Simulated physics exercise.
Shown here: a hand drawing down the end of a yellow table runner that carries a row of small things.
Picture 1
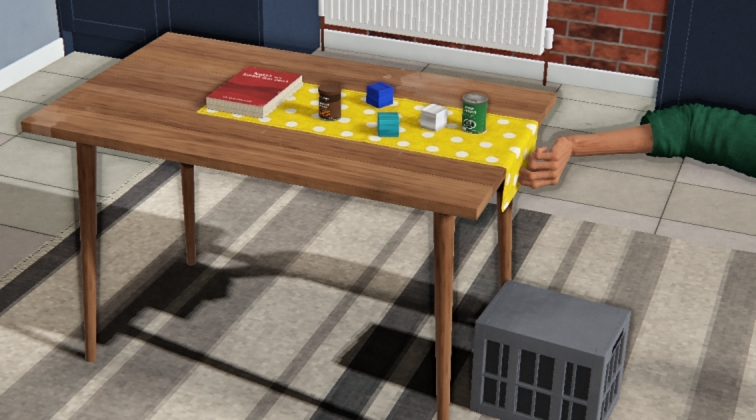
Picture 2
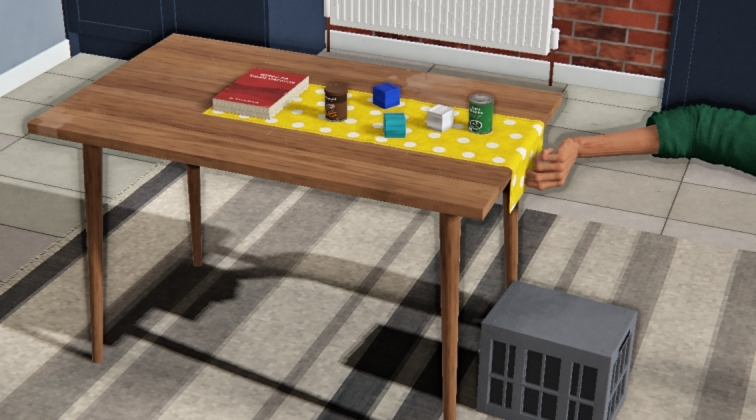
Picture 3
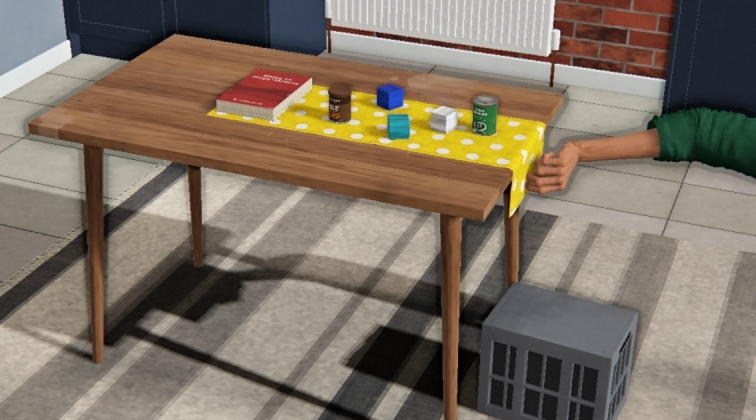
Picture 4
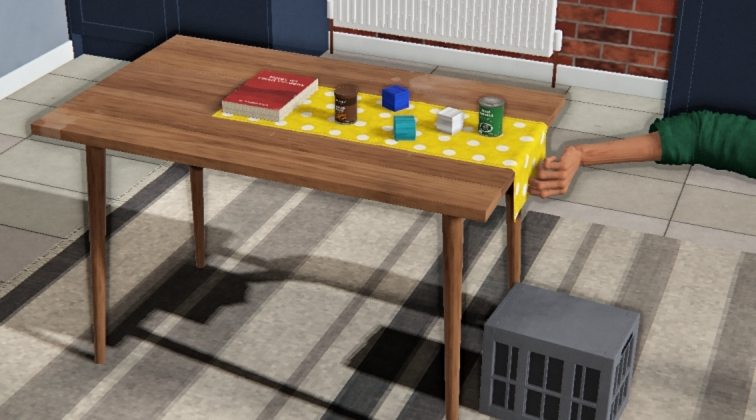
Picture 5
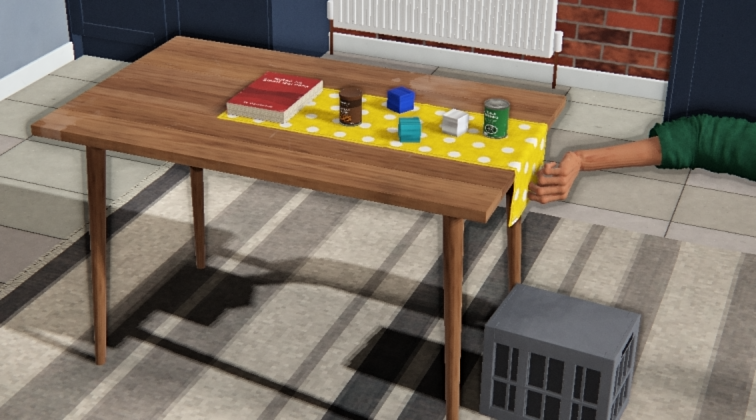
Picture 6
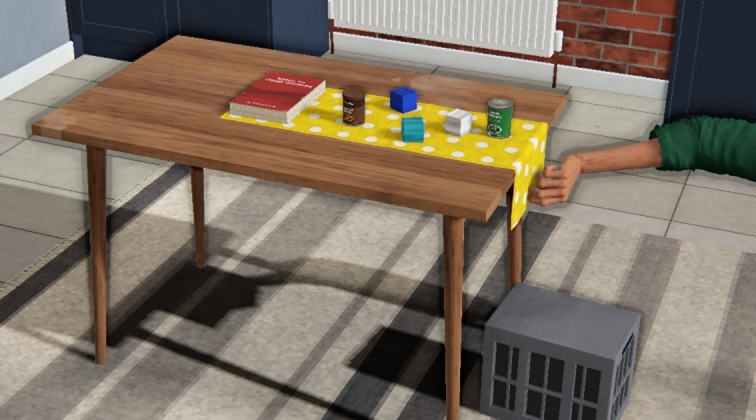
A hand slowly pulls a yellow spotted runner, shifting the small objects on it slightly right.
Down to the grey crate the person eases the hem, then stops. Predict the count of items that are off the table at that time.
What comes down is a trio.
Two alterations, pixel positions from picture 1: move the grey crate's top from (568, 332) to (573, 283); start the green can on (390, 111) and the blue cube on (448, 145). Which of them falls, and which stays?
The green can stays put, the blue cube is lost.
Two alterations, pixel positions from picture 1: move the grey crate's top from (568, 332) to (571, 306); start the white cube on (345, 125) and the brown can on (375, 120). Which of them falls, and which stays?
The white cube? Safe. The brown can? Safe.
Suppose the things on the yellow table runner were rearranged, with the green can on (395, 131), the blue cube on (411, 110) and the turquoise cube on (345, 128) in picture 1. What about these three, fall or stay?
First the green can, which is lost, then the blue cube, which is lost, and finally the turquoise cube, which is kept.
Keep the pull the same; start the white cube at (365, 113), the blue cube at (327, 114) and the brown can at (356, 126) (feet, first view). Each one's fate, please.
You'd see the white cube hang on, the blue cube hang on and the brown can hang on.
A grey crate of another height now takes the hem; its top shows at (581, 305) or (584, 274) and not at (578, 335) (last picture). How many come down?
The numbers are 2 and 1.
Early on, hem near (527, 232); all still up.
Midway, hem near (525, 282); green can and white cube gone.
Near the end, hem on the crate; green can, white cube and turquoise cube gone.
Finally, hem on the crate; green can, white cube and turquoise cube gone. The table loses three.
